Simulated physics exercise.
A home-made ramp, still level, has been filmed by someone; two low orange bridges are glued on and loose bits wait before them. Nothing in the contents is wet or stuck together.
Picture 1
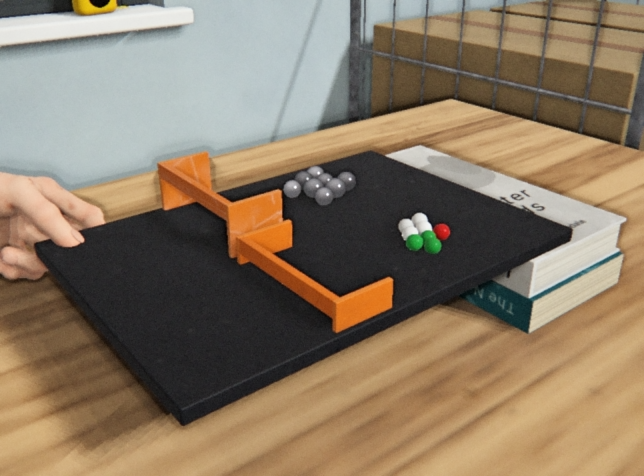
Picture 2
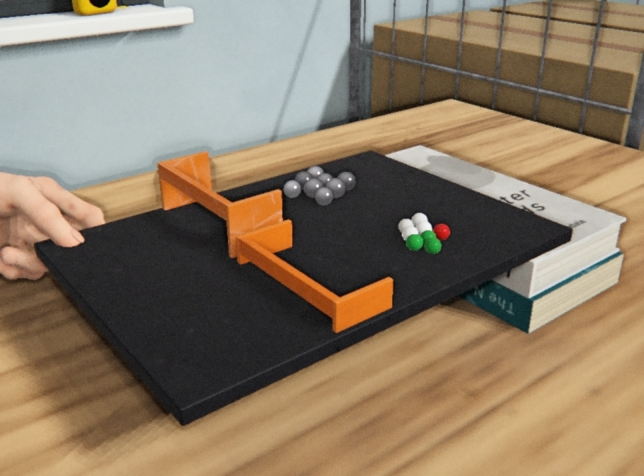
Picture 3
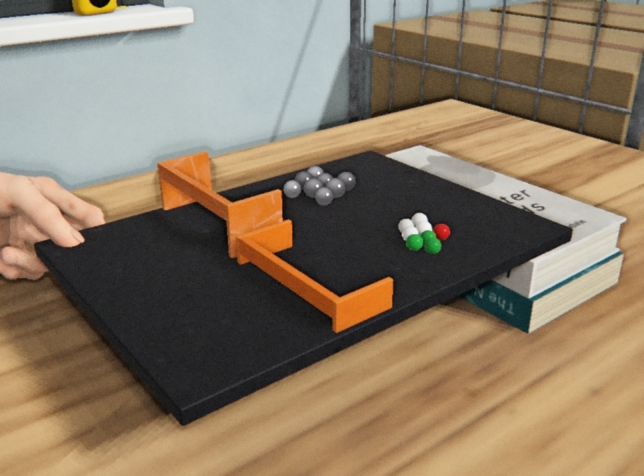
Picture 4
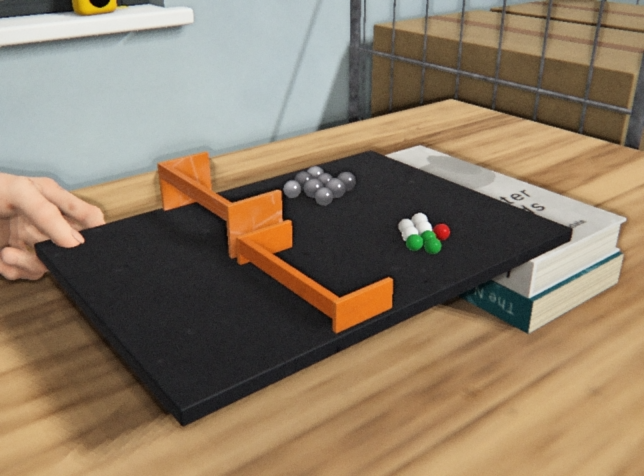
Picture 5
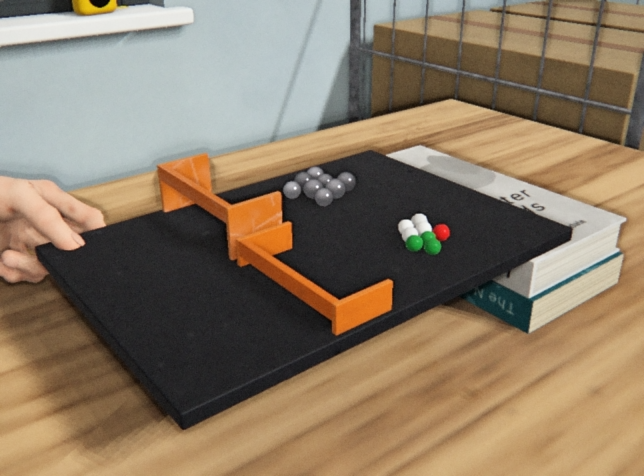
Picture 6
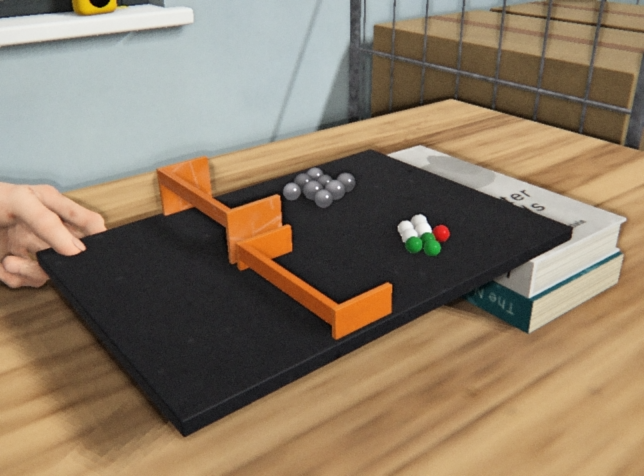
In the video, a hand holds the left end of a black board resting on books, with orange barriers, grey balls and a cluster of white, green and red pieces on top; the held end lowers very slightly, the pieces staying put.
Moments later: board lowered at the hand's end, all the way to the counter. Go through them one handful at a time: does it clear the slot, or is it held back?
One by one: The front handful will likely find no way out; the back handful will likely find a way out.
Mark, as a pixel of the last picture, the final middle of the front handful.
I'd say it's centred close to (302, 333).
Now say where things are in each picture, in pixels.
The first frame shows held end of the board (189, 402), level; book pile (464, 208), about a quarter as high as the board is long; front handful (428, 238), a few round plastic beads; back handful (314, 188), a few steel balls; front gate (286, 274), its slot lower than a piece; back gate (194, 190), its slot higher than a piece.
The second frame shows held end of the board (189, 402), level; back handful (314, 188).
The third frame shows held end of the board (189, 402), level; front handful (428, 238).
The fourth frame shows held end of the board (189, 402), level; back handful (314, 188).
The fifth frame shows held end of the board (190, 406), level; front handful (428, 238).
The sixth frame shows held end of the board (190, 412), down by 1°; book pile (464, 208); front handful (427, 240), not moving; back handful (313, 190), not moving; front gate (285, 281); back gate (193, 196).
Then, 0.23 s later than the last frame, board sloping at 6°; front handful where it was; back handful where it was.
Then, 0.53 s later than the last frame, board sloping at 11°; front handful on its way down; back handful on its way down.
Then, 0.84 s later than the last frame, board resting at 13°; front handful has reached its gate; back handful every one past its gate.
When it is over, board resting at 13°; front handful gathered behind its gate; back handful every one past its gate.
